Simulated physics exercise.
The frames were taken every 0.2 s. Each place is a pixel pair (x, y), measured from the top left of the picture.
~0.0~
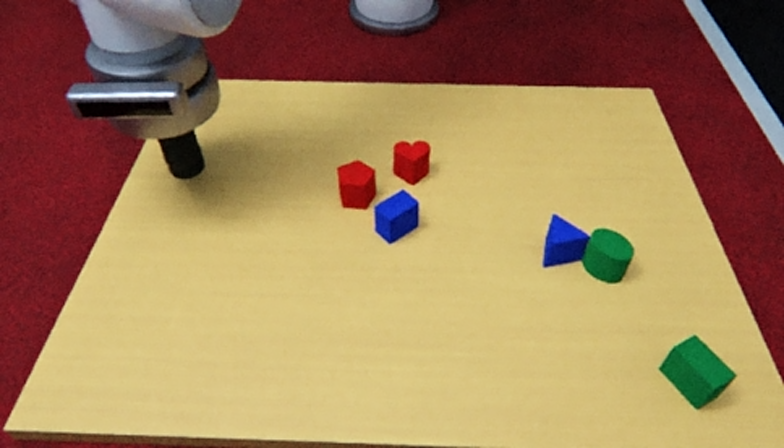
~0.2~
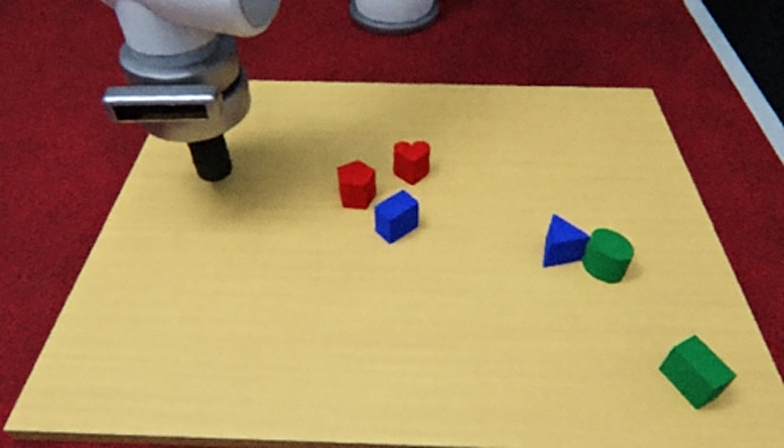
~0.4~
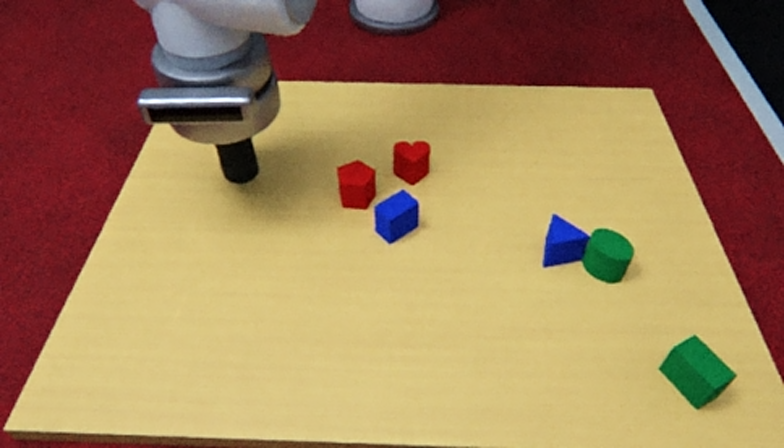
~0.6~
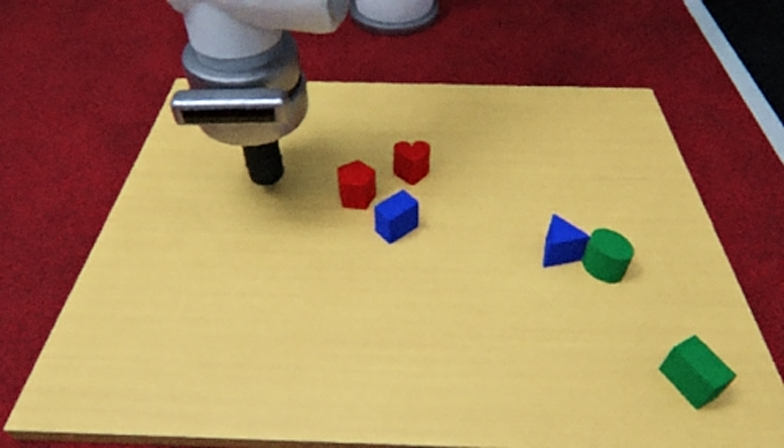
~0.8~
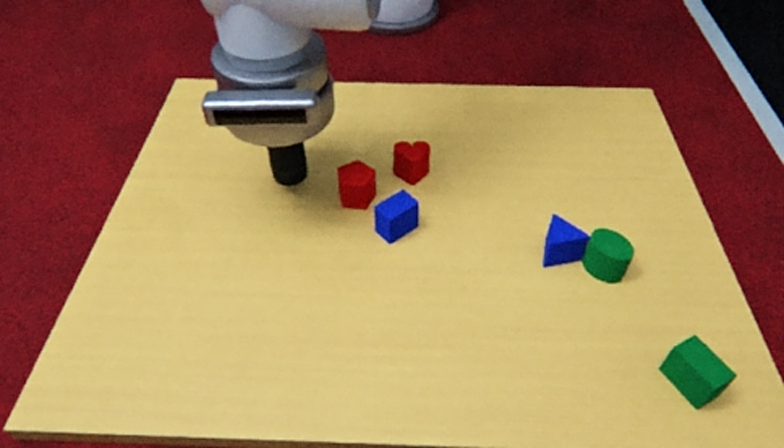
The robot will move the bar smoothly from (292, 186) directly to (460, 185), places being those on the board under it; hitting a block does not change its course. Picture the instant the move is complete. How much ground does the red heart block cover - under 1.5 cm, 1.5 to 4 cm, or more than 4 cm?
Range: 1.5 to 4 cm.
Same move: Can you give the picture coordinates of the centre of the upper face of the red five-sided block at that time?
Its top centre is at about (414, 185).
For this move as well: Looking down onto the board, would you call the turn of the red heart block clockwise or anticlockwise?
Looking down, my answer is that the red heart block rotates anticlockwise.
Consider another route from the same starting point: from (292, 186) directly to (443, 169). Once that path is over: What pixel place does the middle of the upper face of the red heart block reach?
The middle of its upper face will lie at (476, 151).
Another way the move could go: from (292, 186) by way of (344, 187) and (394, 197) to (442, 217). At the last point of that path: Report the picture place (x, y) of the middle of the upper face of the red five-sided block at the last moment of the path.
It will likely be found at (443, 219).
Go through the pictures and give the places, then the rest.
Lower end of the bar at (188, 168), tops of blocks, red five-sided block at (355, 173), blue rectangle at (397, 204), red heart block at (412, 149), in the first frame.
Bar at (215, 171), blocks as before, in the second frame.
Bar at (242, 173), blocks as before, in the third frame.
Bar at (267, 174), blocks as before, in the fourth frame.
Bar at (291, 175), red five-sided block at (355, 173), blue rectangle at (397, 204), red heart block at (412, 149), in the fifth frame.
What follows on the original path. One third of the way, bar at (348, 175); red five-sided block at (375, 178), turned 25° clockwise.
Two thirds of the way, bar at (405, 175); red five-sided block at (412, 185), turned 95° clockwise; blue rectangle at (402, 210), turned 35° clockwise; red heart block at (426, 145).
At the end, bar at (461, 174); red five-sided block at (414, 185), turned 100° clockwise; blue rectangle at (402, 210), turned 35° clockwise; red heart block at (440, 140), turned 40° anticlockwise.
